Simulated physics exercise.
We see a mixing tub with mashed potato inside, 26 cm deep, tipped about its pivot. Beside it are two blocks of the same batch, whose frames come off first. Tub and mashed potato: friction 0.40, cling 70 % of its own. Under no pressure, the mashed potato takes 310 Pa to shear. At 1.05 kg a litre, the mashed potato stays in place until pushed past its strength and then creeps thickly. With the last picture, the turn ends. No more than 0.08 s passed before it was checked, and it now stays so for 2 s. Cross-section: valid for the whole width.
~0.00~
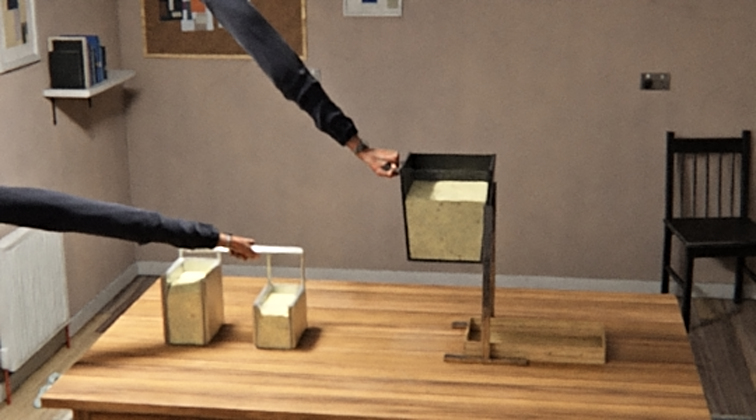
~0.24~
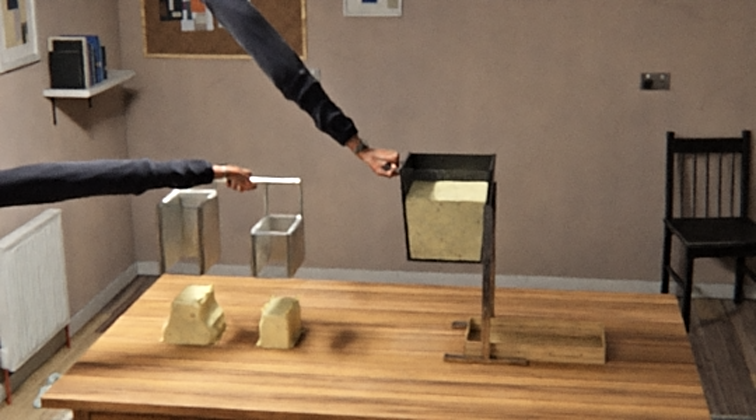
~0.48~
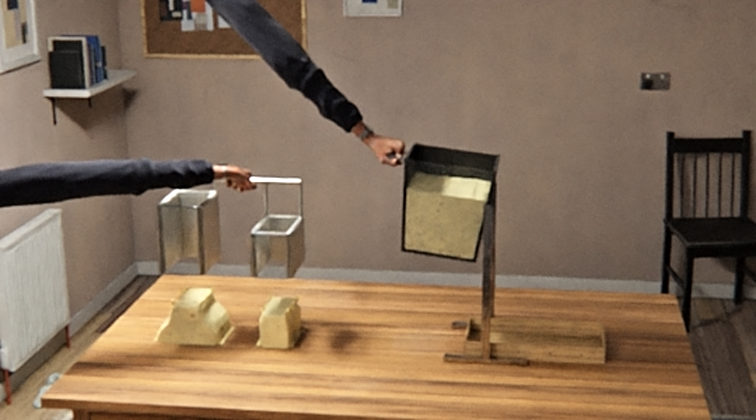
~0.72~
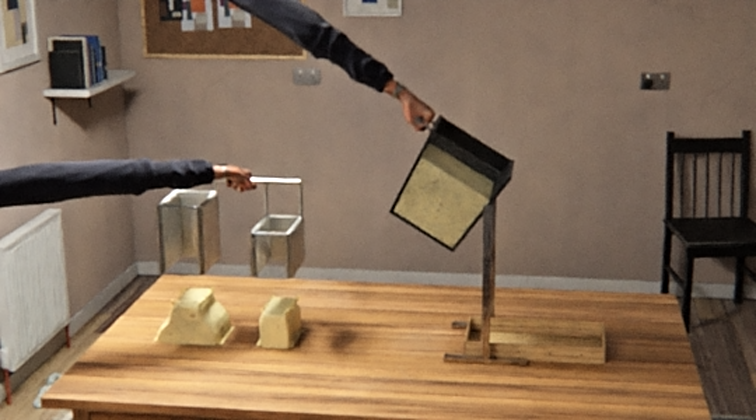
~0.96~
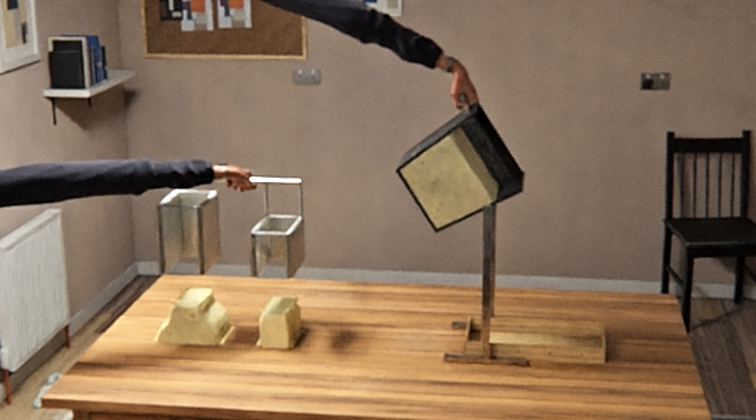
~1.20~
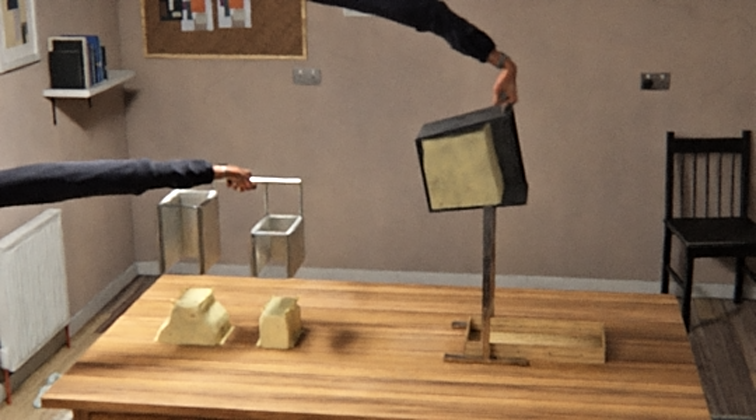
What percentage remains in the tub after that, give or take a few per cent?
97 %.
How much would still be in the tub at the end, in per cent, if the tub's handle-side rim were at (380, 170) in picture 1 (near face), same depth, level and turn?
I'd guess around 65 per cent remains.
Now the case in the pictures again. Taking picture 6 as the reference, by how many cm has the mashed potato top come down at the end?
About 5 cm.
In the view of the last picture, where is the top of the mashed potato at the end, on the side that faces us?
About (451, 151).
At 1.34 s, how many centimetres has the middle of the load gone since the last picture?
The change is near 3 cm.
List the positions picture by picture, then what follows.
Handle-side rim at (403, 169), tilt 0 degrees; crest of the mashed potato at (413, 198); block heights 18 cm, 11 cm (left to right), in the first frame.
Handle-side rim at (403, 169), tilt 0 degrees; crest of the mashed potato at (413, 198); block heights 14 cm, 11 cm (left to right), in the second frame.
Handle-side rim at (408, 160), tilt 7 degrees; crest of the mashed potato at (413, 190); block heights 12 cm, 11 cm (left to right), in the third frame.
Handle-side rim at (435, 131), tilt 32 degrees; crest of the mashed potato at (425, 160); block heights 12 cm, 11 cm (left to right), in the fourth frame.
Handle-side rim at (474, 116), tilt 57 degrees; crest of the mashed potato at (447, 137); block heights 12 cm, 11 cm (left to right), in the fifth frame.
Handle-side rim at (510, 118), tilt 79 degrees; crest of the mashed potato at (479, 133); block heights 12 cm, 11 cm (left to right), in the sixth frame.
After 1.34 s, the tub is at 79 degrees and holds 100 %.
After 1.51 s, the tub is at 79 degrees and holds 98 %.
After 1.68 s, the tub is at 79 degrees and holds 97 %.
After 1.85 s, the tub is at 79 degrees and holds 97 %.
After 3.20 s, the tub is at 79 degrees and holds 97 %.
